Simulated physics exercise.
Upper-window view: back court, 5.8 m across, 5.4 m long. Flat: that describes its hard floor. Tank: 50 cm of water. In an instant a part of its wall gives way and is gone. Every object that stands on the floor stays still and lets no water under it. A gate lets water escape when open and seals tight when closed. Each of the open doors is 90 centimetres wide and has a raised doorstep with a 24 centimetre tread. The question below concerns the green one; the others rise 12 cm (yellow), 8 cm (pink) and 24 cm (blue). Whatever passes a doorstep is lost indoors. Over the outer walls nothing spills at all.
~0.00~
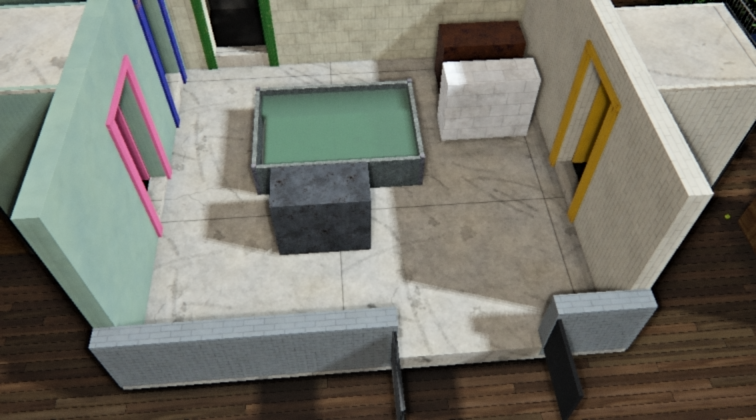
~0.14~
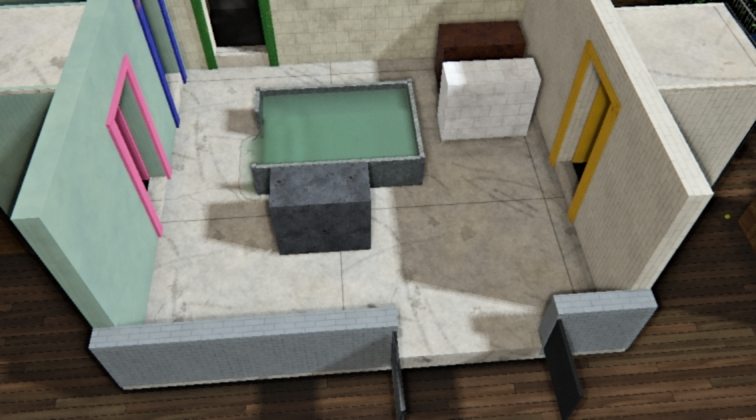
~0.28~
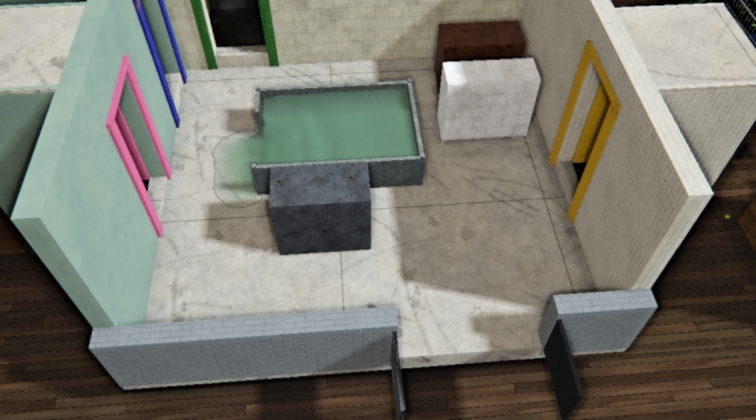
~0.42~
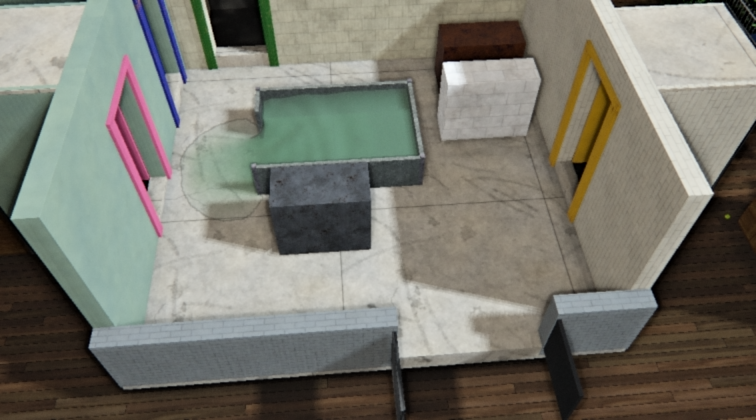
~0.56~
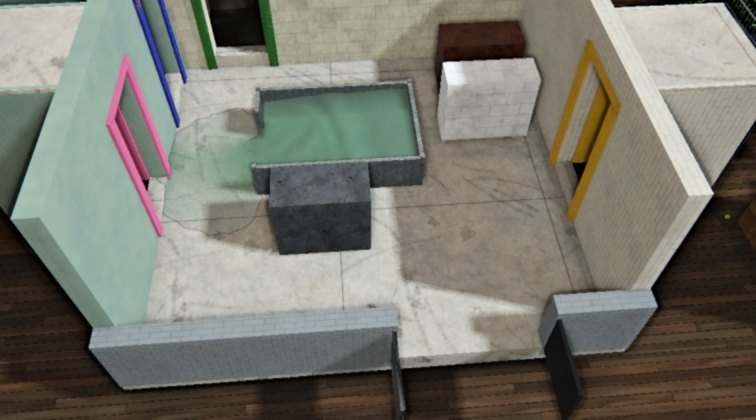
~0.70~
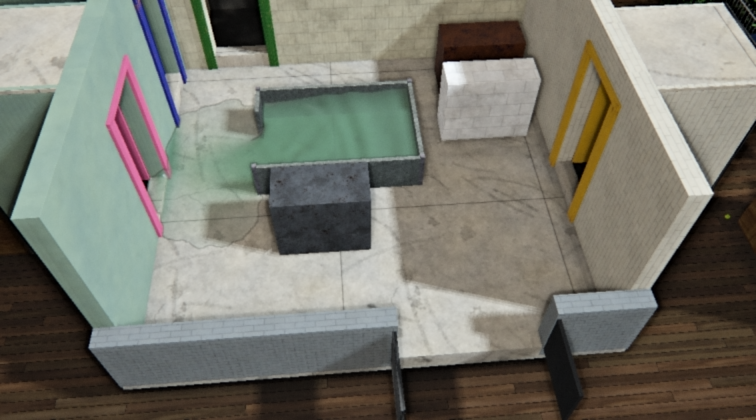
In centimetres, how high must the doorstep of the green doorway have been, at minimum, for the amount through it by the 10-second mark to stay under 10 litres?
It must have been at least 12.5 cm high.
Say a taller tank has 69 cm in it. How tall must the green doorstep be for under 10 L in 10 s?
A step of about 19 cm does it.
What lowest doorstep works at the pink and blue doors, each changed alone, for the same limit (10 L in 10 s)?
Close to 27 cm (pink) and close to 9.0 cm (blue).
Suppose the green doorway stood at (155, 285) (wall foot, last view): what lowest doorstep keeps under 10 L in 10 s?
7.0 cm.
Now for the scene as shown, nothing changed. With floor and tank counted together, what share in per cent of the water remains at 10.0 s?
Roughly 80 percent of the water remains.
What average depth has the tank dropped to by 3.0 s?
I'd put it at some 22 centimetres on average.
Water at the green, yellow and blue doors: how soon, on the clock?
Arrives: Green 1.8 s / yellow 6.5 s / blue 0.9 s.
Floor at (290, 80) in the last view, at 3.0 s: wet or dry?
At that moment it's submerged.
After 1.4 s water covers 15 % of the floor, deepest (31 cm) near (183, 168); it has not reached the green door.
After 3.0 s water covers 30 % of the floor, deepest (24 cm) near (140, 358); 15 cm at the green door, 0 litres in over its 25 cm doorstep.
After 10.0 s water covers 95 % of the floor, deepest (10 cm) near (420, 155); 5 cm at the green door, 0 litres in over its 25 cm doorstep.
At the green door as built, the water arrived by 1.9 s and peaked near 16 cm at 2.8 s.
With a doorstep of 11.5 cm, 15 litres would have come in within the 10 s; with 15.5 cm, 3 litres. So under 10 litres takes about 12.5 cm.
